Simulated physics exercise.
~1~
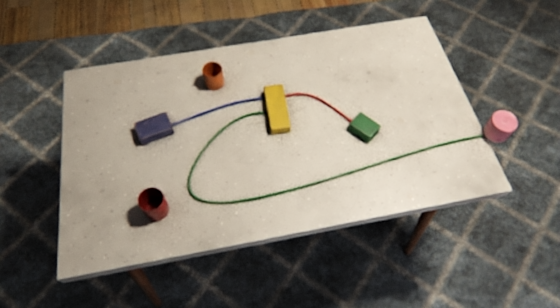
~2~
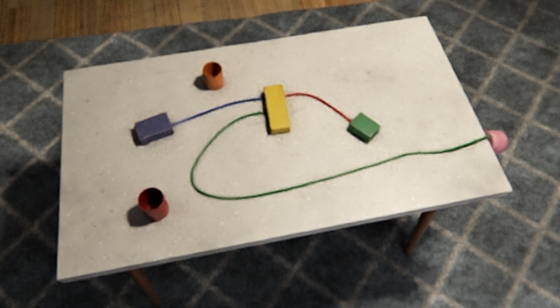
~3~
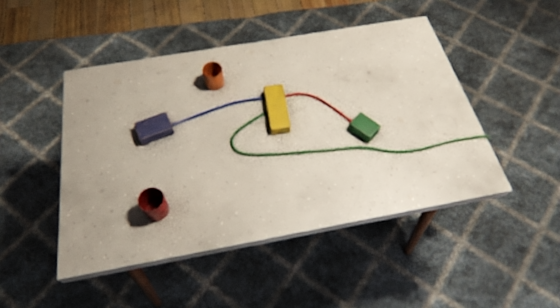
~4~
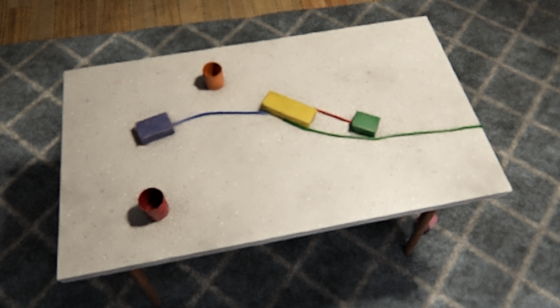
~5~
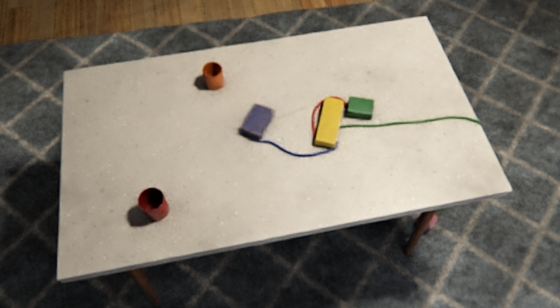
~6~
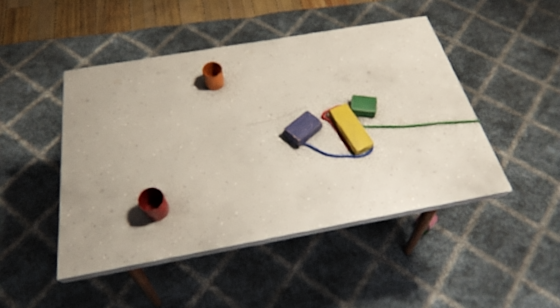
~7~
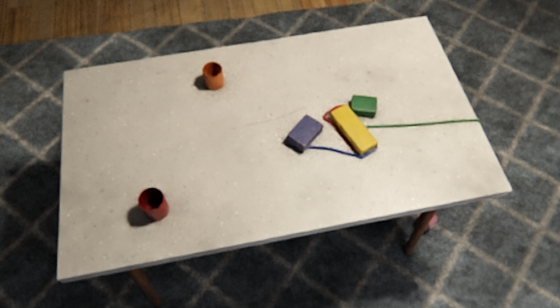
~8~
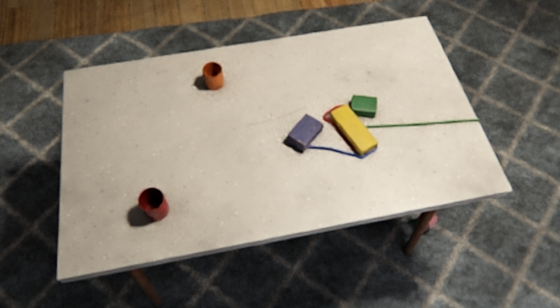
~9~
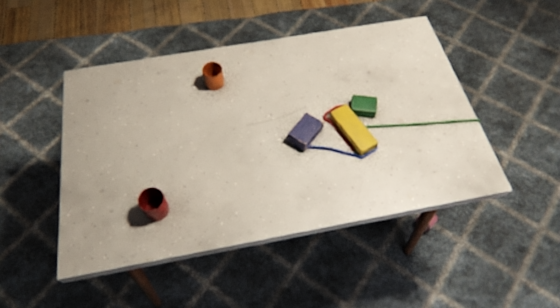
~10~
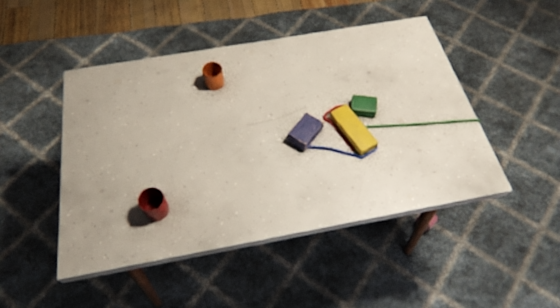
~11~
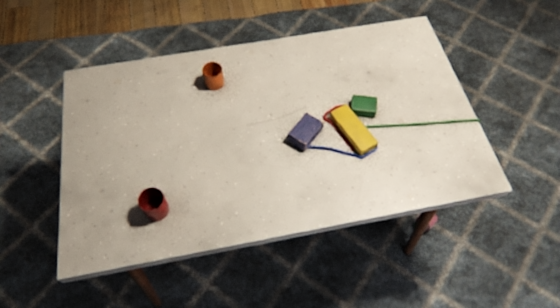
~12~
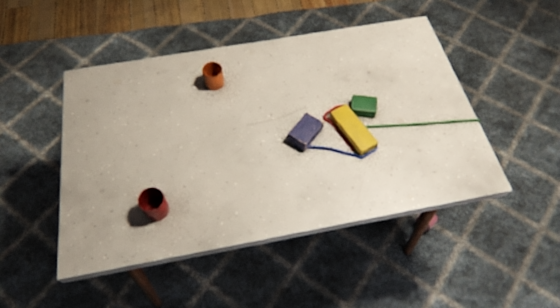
In the video, a pink cylinder drops off a table's right edge, pulling a green cable that drags a yellow block rightward, with a blue block following and a green block shifting slightly. The three blocks settle close together, while the red and orange cups stay put.
